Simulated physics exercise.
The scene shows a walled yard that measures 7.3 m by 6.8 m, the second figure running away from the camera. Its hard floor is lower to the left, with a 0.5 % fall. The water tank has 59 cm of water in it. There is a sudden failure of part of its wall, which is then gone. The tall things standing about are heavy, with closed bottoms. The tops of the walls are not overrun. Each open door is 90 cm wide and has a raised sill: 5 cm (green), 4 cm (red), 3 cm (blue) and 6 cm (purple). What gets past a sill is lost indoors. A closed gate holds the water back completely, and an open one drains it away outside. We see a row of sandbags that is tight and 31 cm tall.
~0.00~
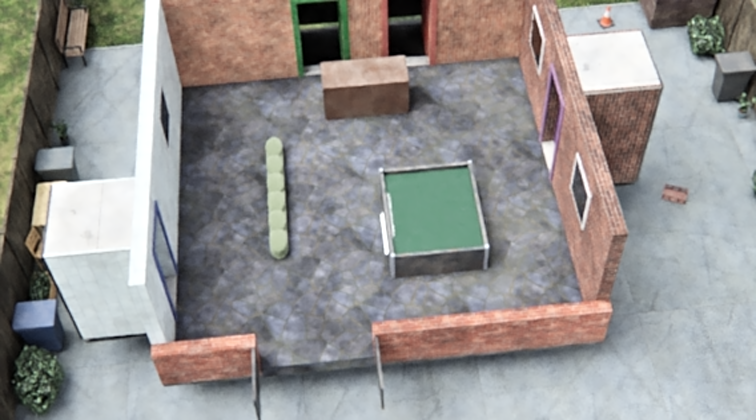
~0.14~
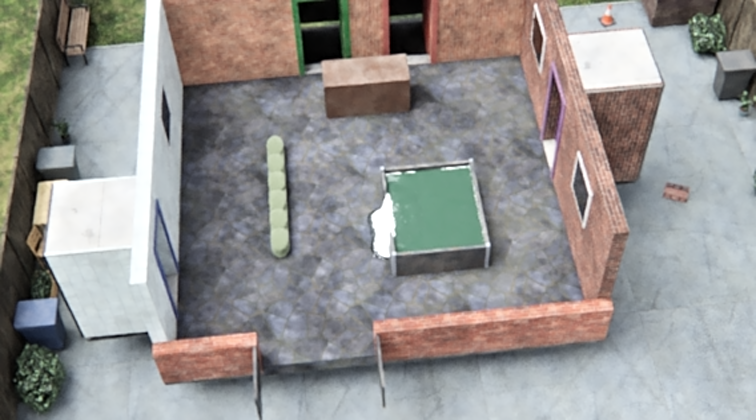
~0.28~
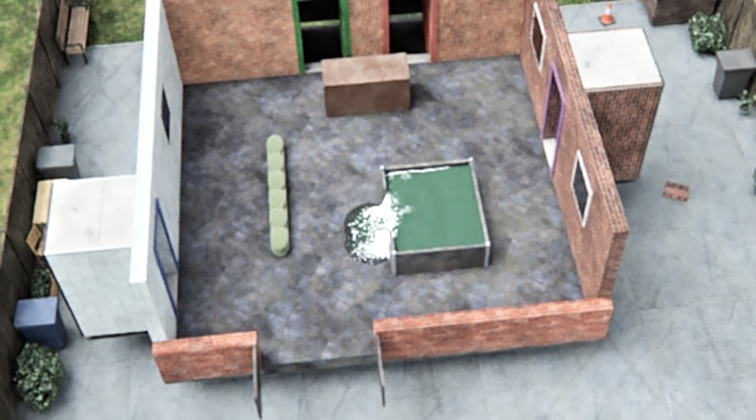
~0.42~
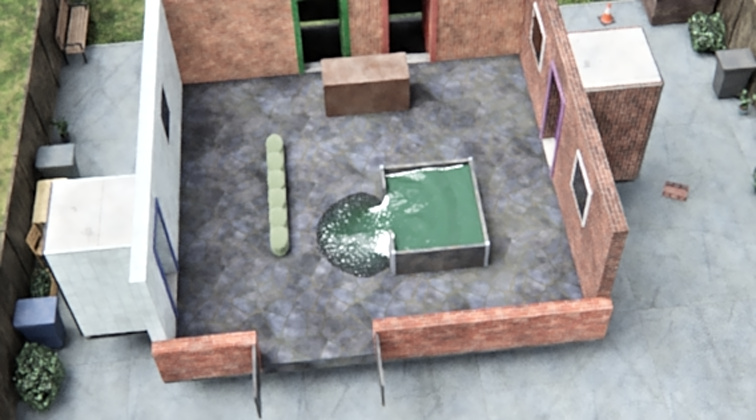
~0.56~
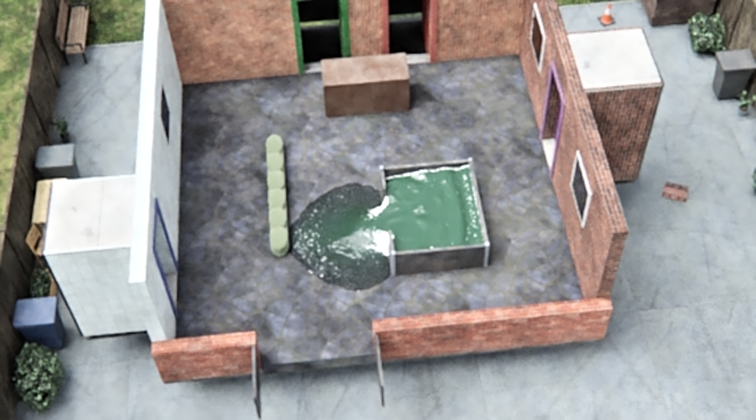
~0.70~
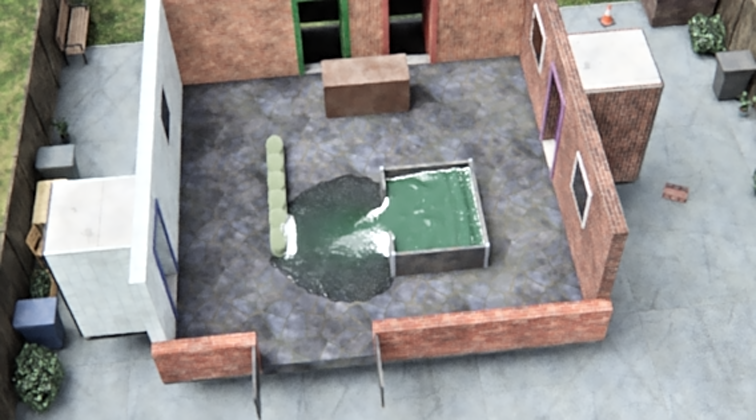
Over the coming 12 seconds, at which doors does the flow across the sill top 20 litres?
Door by door: The green door tops it, the red door falls short, the blue door tops it, the purple door falls short.
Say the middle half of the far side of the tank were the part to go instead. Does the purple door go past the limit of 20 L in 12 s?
Purple: Falls short.
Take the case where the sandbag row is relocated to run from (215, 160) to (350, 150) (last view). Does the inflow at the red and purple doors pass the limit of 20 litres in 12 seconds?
Red within the limit, purple within the limit.
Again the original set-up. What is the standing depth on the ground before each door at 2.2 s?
Door by door in cm, green shows 0, red shows 0, blue shows 6, purple shows 0.
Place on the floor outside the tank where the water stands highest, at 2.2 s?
You'll find it around (186, 361).
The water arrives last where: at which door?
The purple door.
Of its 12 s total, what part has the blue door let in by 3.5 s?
35 per cent, roughly.
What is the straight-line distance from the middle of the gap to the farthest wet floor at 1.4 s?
I'd say close to 4.0 m.
After 1.4 s water covers 15 % of the floor and is deepest (34 cm) near (293, 243); green door not reached, red door not reached, blue door not reached, purple door not reached.
After 2.2 s water covers 25 % of the floor and is deepest (38 cm) near (186, 361); green door not reached, red door not reached, blue door 6 cm at the sill, 8 L in, purple door not reached.
After 3.5 s water covers 30 % of the floor and is deepest (20 cm) near (293, 243); green door 11 cm at the sill, 30 L in, red door not reached, blue door 10 cm at the sill, 44 L in, purple door not reached.
After 7.0 s water covers 60 % of the floor and is deepest (10 cm) near (293, 243); green door 7 cm at the sill, 94 L in, red door 3 cm at the sill, 0 L in, blue door 7 cm at the sill, 91 L in, purple door not reached.
After 12.0 s water covers 75 % of the floor and is deepest (7 cm) near (179, 216); green door 5 cm at the sill, 105 L in, red door 3 cm at the sill, 0 L in, blue door 5 cm at the sill, 119 L in, purple door 2 cm at the sill, 0 L in.
